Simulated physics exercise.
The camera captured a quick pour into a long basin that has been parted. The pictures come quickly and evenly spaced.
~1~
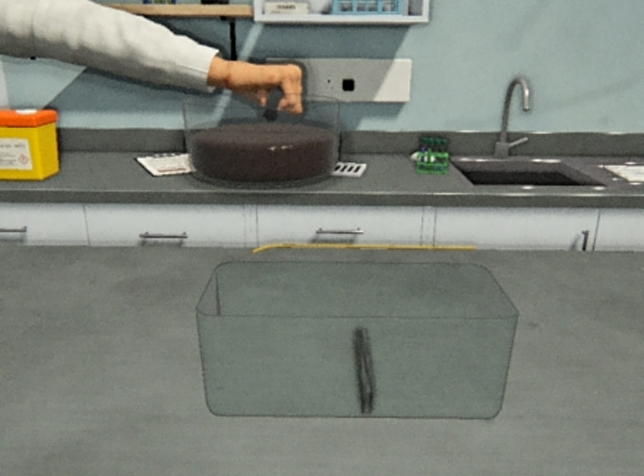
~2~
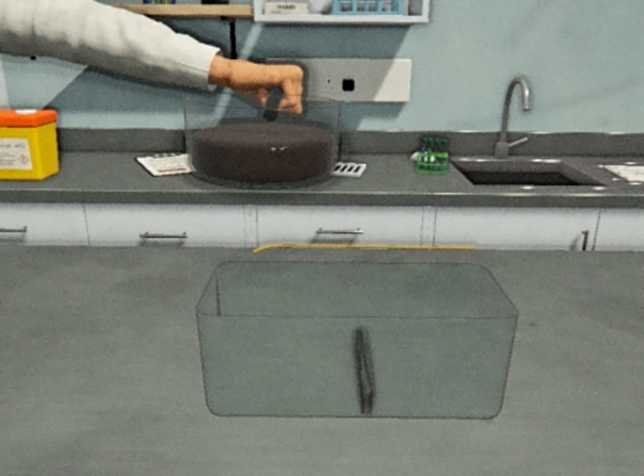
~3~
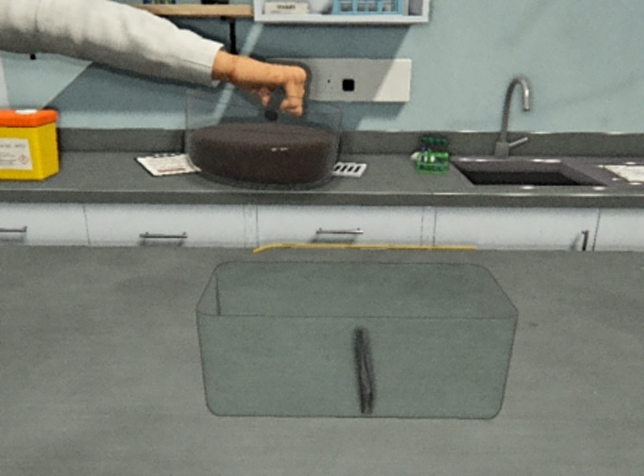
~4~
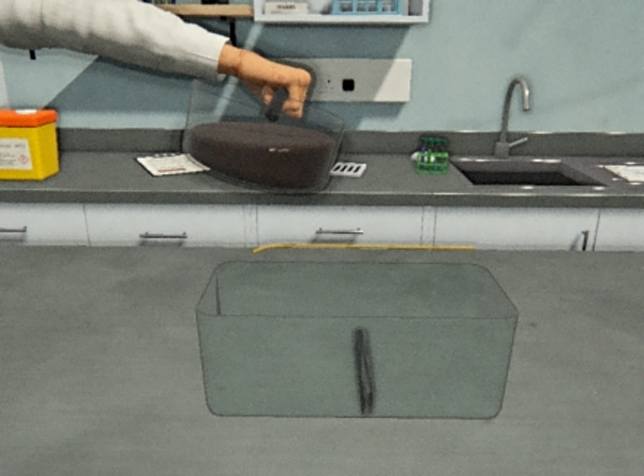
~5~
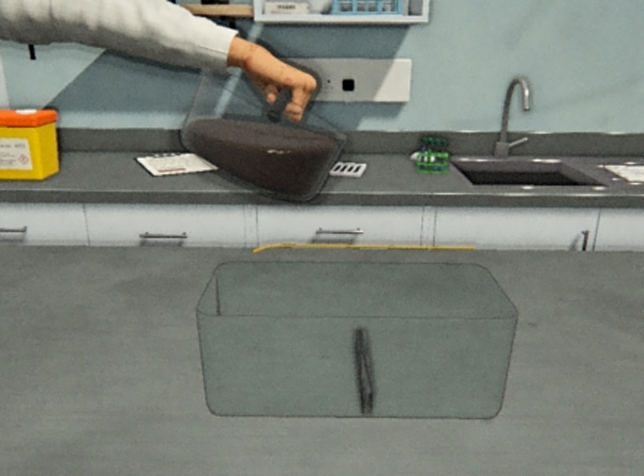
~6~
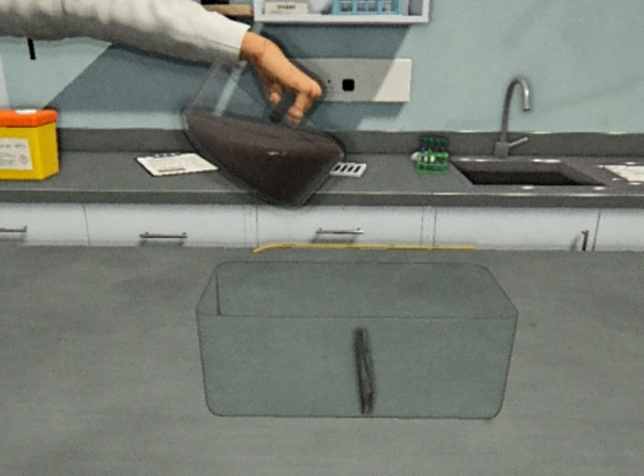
A hand tilts a clear container of dark coffee rightward above a long divided basin.
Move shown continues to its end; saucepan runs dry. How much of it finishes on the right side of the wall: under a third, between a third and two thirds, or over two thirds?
Between a third and two thirds.
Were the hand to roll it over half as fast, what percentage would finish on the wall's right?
I'd estimate some 60 percent.
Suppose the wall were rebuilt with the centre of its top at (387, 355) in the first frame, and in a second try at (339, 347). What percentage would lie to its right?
Note: Roughly 25 % in case one, 80 % in case two.
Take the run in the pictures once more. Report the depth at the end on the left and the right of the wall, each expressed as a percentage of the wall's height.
On the left 40 %, on the right 60 %.
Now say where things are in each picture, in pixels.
It leans 0°; its right rim is at (339, 103); the coffee meets the walls at (193, 134) and (335, 134); the long basin's rim runs from (208, 287) to (501, 290); the wall's top is at (364, 359), in the first frame.
It leans 2°; its right rim is at (340, 105); the coffee meets the walls at (192, 133) and (335, 135), in the second frame.
It leans 7°; its right rim is at (342, 112); the coffee meets the walls at (192, 131) and (336, 136), in the third frame.
It leans 15°; its right rim is at (344, 124); the coffee meets the walls at (191, 128) and (336, 139), in the fourth frame.
It leans 25°; its right rim is at (345, 139); the coffee meets the walls at (188, 123) and (339, 142), in the fifth frame.
It leans 38°; its right rim is at (342, 156); the coffee meets the walls at (189, 113) and (343, 146), in the sixth frame.
A moment on, the saucepan is tipped on its side and 22 per cent is still to pour, 1 is left of the wall and 17 right of it.
Next, the saucepan is tipped right over and 6 per cent is still to pour, 30 is left of the wall and 57 right of it.
Then the saucepan is tipped right over and 1 per cent is still to pour, 41 is left of the wall and 52 right of it.
Later the saucepan is tipped right over and 0 per cent is still to pour, 46 is left of the wall and 52 right of it.
In the end 47 per cent lies left of the wall, 51 right of it and 2 outside.
